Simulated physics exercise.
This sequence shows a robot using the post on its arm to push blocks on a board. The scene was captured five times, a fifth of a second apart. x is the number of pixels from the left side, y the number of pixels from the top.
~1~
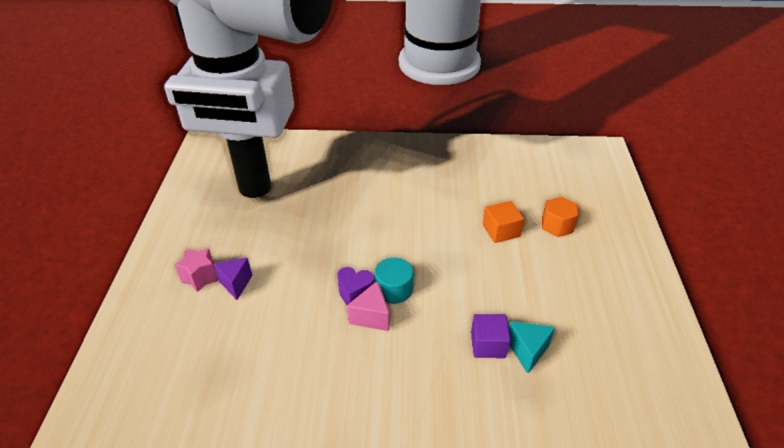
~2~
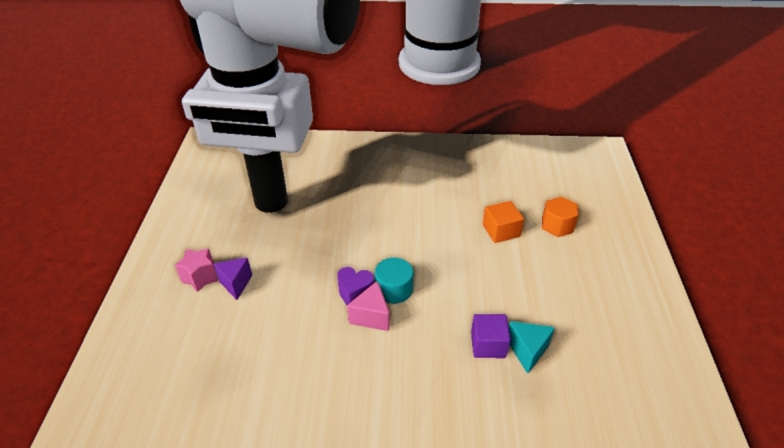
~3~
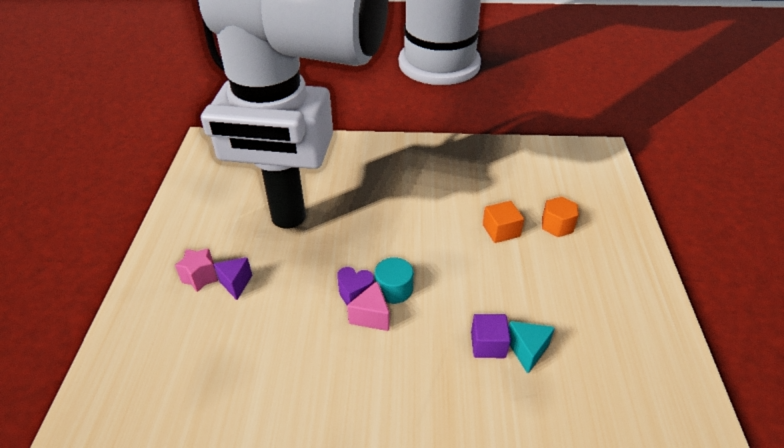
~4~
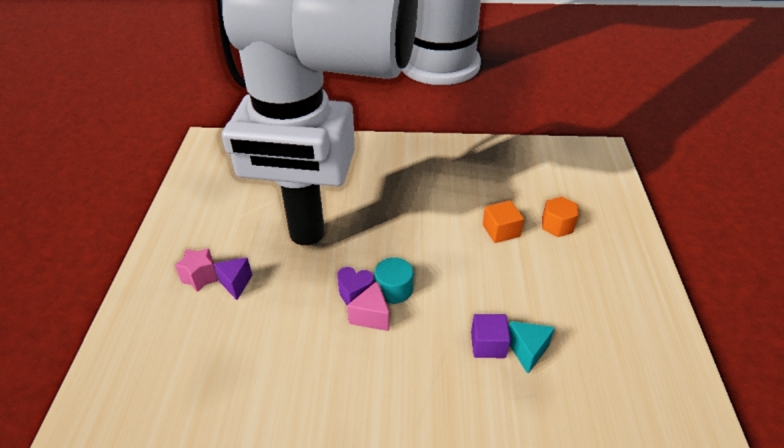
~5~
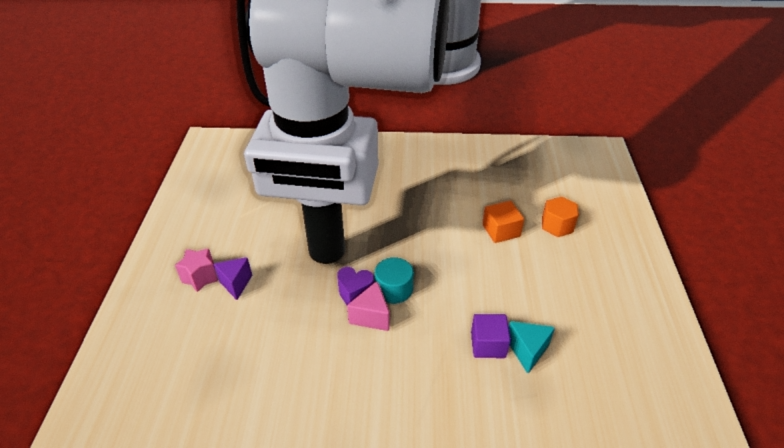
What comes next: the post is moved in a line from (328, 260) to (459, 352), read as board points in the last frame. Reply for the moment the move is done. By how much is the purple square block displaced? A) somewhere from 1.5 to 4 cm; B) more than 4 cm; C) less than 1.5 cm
I choose C.
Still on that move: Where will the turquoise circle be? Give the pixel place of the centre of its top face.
The answer is (453, 286).
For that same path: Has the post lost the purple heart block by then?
I expect so.
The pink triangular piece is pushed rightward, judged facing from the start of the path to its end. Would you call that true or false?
This is true.
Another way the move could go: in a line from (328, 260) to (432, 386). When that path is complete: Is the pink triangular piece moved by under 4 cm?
No, it doesn't check out.
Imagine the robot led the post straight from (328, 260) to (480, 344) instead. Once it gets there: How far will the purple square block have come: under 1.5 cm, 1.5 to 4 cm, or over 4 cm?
I reckon it covers between 1.5 and 4 cm.
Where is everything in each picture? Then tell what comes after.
The first picture shows lower end of the post at (255, 188), tops of blocks, purple heart block at (354, 278), pink triangular piece at (371, 299), turquoise circle at (394, 271), purple square block at (492, 326).
The second picture shows post at (271, 202), blocks as before.
The third picture shows post at (289, 217), blocks as before.
The fourth picture shows post at (307, 233), blocks as before.
The fifth picture shows post at (327, 251), purple heart block at (354, 278), pink triangular piece at (371, 299), turquoise circle at (394, 271), purple square block at (492, 326).
On the path given first. One third of the way, post at (369, 279); purple heart block at (363, 294); pink triangular piece at (378, 313); turquoise circle at (407, 275).
Two thirds of the way, post at (413, 309); purple heart block at (378, 311), turned 35° clockwise; pink triangular piece at (381, 335), turned 35° clockwise; turquoise circle at (448, 285).
At the end, post at (460, 343); purple heart block at (378, 311), turned 35° clockwise; pink triangular piece at (381, 335), turned 35° clockwise; turquoise circle at (453, 286); purple square block at (498, 328), turned 15° anticlockwise.
